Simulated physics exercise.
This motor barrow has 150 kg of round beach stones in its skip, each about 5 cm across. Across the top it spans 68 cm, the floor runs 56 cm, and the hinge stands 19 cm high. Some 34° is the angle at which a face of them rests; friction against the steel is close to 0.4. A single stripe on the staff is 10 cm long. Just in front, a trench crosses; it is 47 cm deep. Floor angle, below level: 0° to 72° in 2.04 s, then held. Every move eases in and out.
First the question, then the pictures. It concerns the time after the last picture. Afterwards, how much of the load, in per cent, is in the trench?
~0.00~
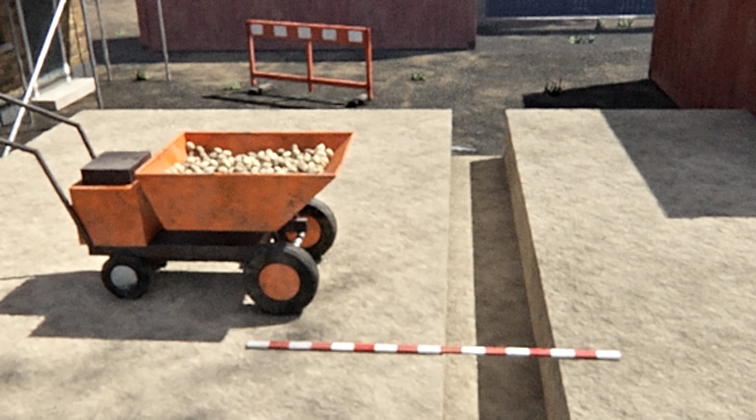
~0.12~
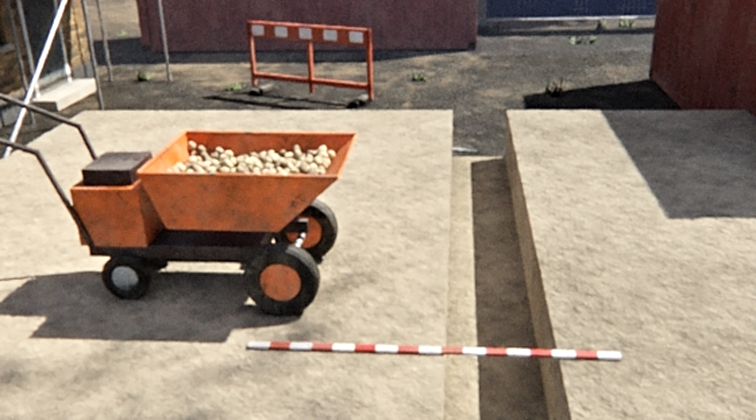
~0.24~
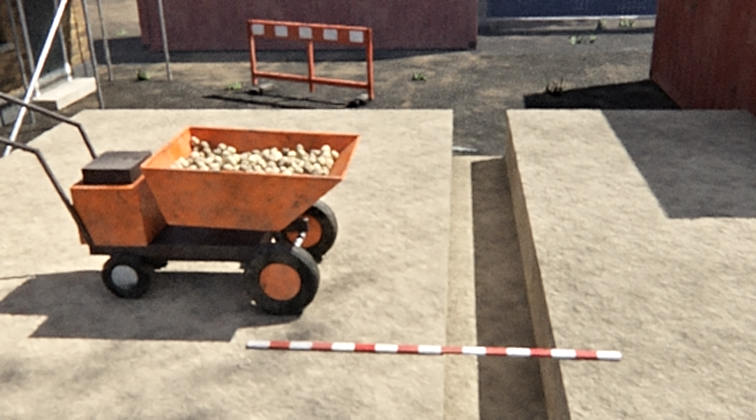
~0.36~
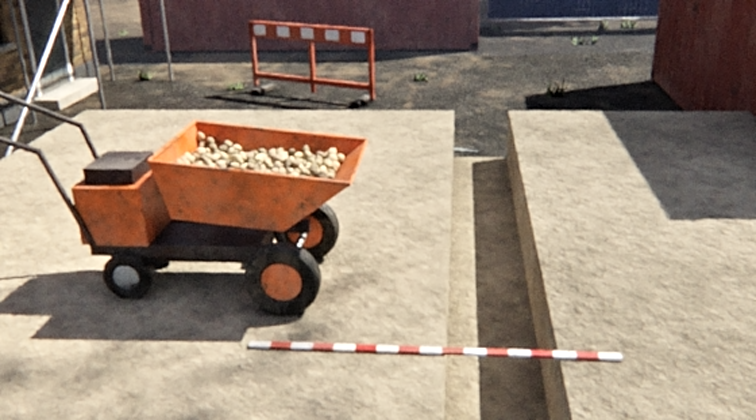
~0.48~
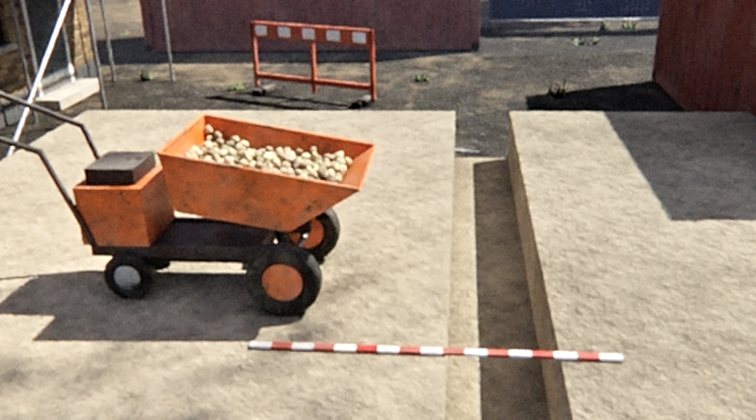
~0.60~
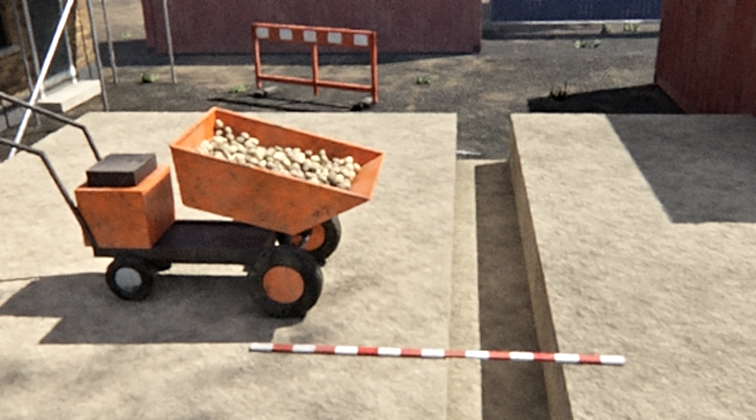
About 69 per cent.
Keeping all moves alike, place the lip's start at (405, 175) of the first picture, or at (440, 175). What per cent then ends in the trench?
Around 100% for the first place and 70% for the second.
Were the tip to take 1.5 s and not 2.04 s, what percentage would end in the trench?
That works out at about 70 in a hundred.
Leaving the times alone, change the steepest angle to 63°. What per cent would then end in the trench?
Roughly 85 percent.
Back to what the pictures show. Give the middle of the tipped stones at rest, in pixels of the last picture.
Resting centre: About (497, 360).
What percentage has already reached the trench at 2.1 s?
I'd put it near 55 per cent.
After 1.5 s the floor is at 61°; 94 % in the skip, 5 % short of the trench; the foremost stones are at (447, 282).
After 2.1 s the floor is at 72°; 28 % in the skip, 15 % short of the trench, 57 % in the trench; the foremost stones are at (543, 387).
After 2.5 s the floor is at 72°; 17 % in the skip, 17 % short of the trench, 66 % in the trench; the foremost stones are at (539, 355).
After 4.4 s the floor is at 72°; 15 % in the skip, 16 % short of the trench, 69 % in the trench; the foremost stones are at (539, 355).
